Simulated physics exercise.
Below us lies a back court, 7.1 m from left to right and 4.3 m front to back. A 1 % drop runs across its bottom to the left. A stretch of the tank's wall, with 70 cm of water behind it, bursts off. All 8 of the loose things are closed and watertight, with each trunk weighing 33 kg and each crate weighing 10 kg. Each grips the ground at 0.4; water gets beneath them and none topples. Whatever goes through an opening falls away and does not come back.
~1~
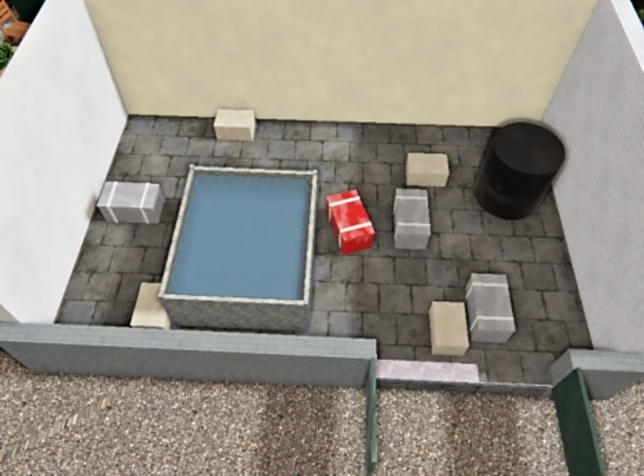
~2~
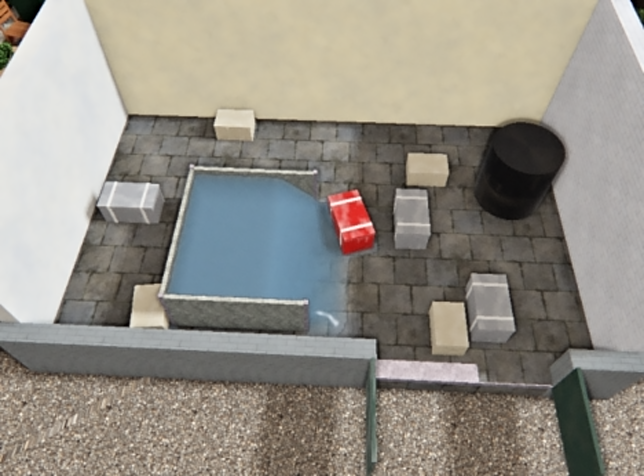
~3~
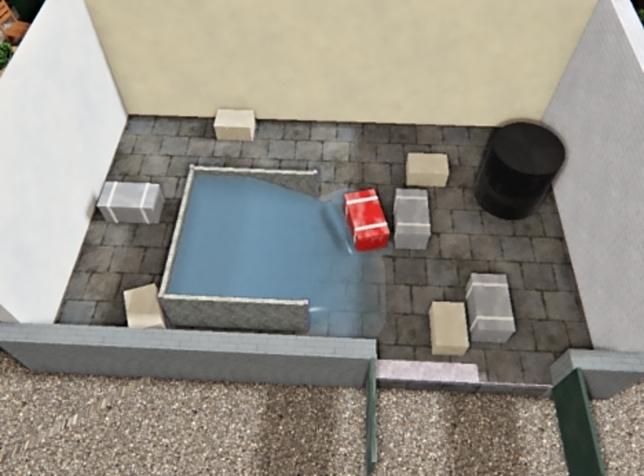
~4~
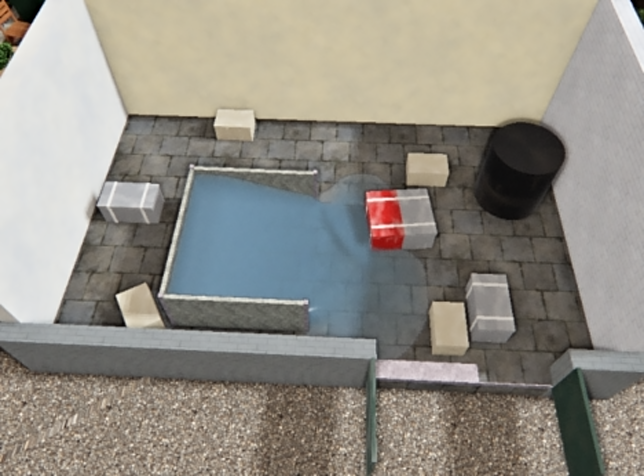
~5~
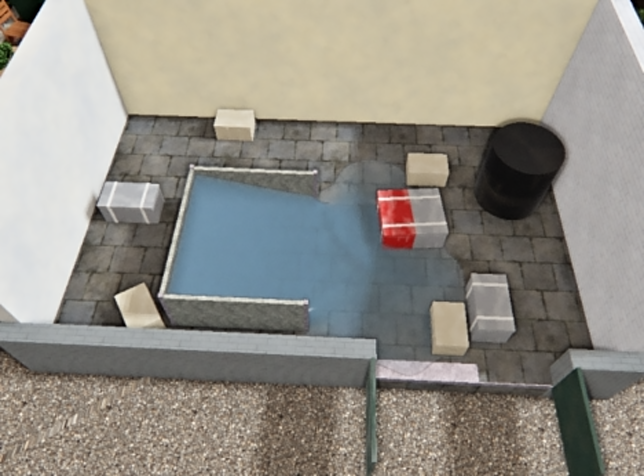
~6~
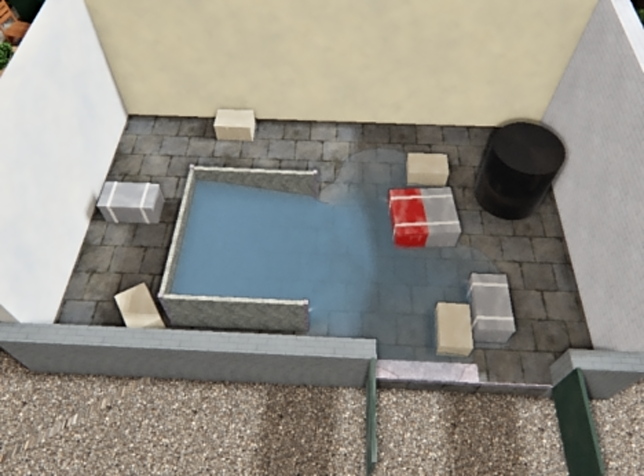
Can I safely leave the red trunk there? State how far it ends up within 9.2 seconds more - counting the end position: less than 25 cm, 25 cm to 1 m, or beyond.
It moves a long way.
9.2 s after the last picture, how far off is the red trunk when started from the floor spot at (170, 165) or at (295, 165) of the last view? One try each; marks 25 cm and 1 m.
Try one: It is washed away. Try two: It is washed away.
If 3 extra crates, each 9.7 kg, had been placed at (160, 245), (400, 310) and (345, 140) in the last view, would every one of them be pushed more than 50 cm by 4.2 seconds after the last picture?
Going through them in the order asked, they come out shy of the mark, clear of the mark and clear of the mark.
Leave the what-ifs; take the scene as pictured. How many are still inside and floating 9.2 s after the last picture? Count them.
My tally comes to 3.
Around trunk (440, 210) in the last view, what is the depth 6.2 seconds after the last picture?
Depth: Near 6 cm.
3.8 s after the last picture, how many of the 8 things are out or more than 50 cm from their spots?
4 of them.
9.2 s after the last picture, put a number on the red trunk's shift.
I'd estimate some 250 centimetres.
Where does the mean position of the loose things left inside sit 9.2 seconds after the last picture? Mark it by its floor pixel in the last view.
(256, 242).
Then, 1.2 s after the last picture the red trunk is near (499, 236), 2.1 m from its start, afloat; 1 of 8 are out; 3 afloat.
Then, 3.8 s after the last picture the red trunk is near (548, 279), 2.8 m from its start, afloat; 1 of 8 are out; 4 afloat.
Then, 6.2 s after the last picture the red trunk is near (529, 300), 2.6 m from its start, aground; 2 of 8 are out; 2 afloat.
Then, 9.2 s after the last picture the red trunk is near (529, 300), 2.6 m from its start, aground; 2 of 8 are out; 3 afloat.
